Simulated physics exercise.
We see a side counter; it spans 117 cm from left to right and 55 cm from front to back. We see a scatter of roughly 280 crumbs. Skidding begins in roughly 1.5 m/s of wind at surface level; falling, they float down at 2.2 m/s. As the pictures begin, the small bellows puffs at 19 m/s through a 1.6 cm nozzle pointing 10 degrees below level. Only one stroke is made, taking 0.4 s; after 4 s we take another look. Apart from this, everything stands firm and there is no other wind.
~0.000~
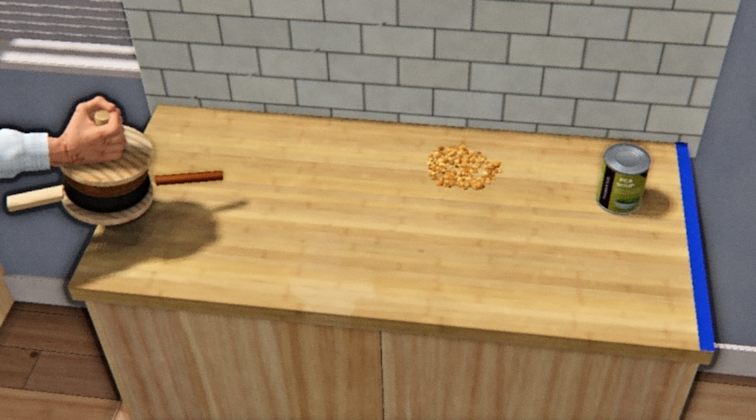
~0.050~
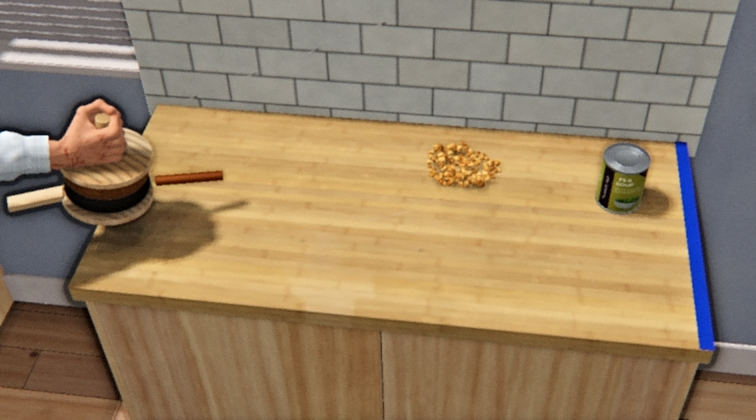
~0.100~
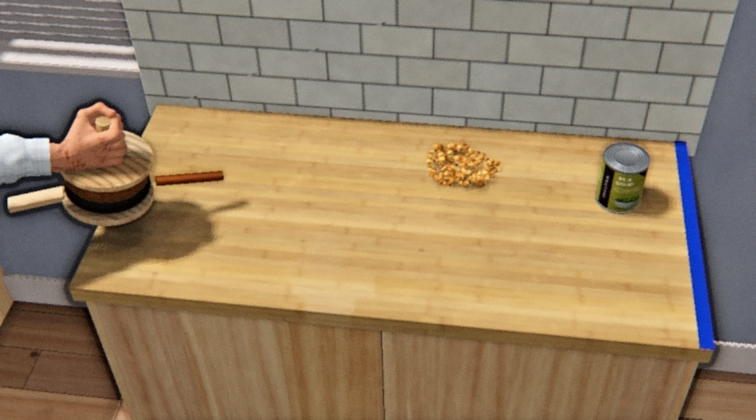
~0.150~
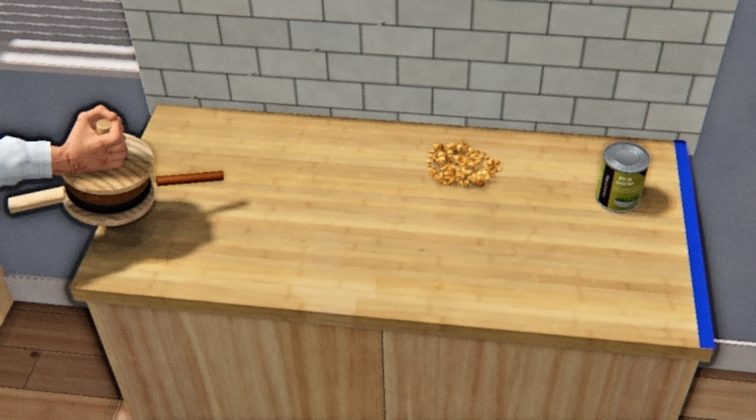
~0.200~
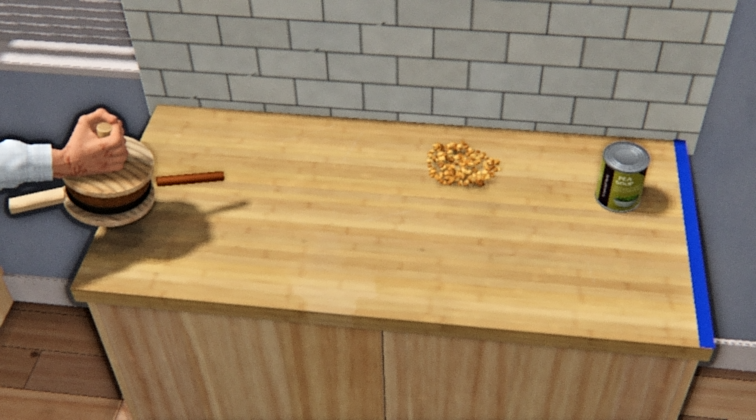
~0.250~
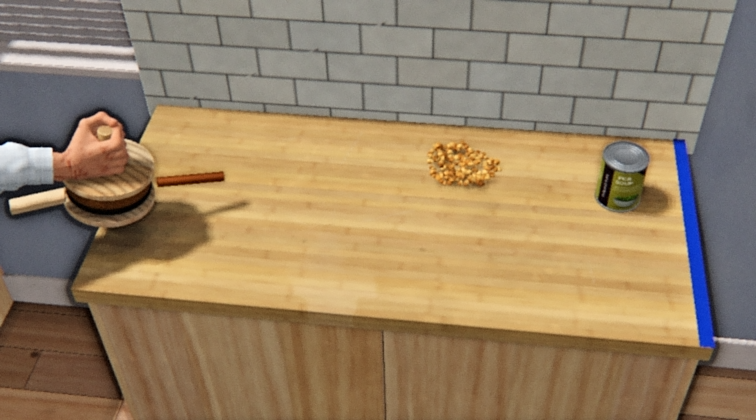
On a wooden counter, a hand holds a small bellows while crumbs and a tin stay still.
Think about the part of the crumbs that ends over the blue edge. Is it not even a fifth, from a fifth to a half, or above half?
Most likely it tops half.
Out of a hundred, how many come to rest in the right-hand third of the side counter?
About 30 percent.
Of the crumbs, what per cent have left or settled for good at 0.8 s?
15 %.
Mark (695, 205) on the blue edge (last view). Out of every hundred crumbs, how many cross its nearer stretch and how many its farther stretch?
0 % nearer; 70 % farther.
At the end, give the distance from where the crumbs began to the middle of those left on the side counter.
The middle ends up about 35 cm from the start.
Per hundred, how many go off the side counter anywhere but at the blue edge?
0 %.
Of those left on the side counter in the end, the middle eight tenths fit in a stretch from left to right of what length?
Around 20 centimetres from left to right.
After 0.8 s, 50 % are over the blue edge; the middle of those left on the top is near (639, 156); 14 % are gone or lie where they will stay.
After 1.3 s, 69 % are over the blue edge; the middle of those left on the top is near (626, 172); 100 % are gone or lie where they will stay.
After 2.2 s, 69 % are over the blue edge; the middle of those left on the top is near (626, 172); 100 % are gone or lie where they will stay.
After 4.0 s, at the end, 69 % are over the blue edge; the middle of those left on the top is near (626, 172).
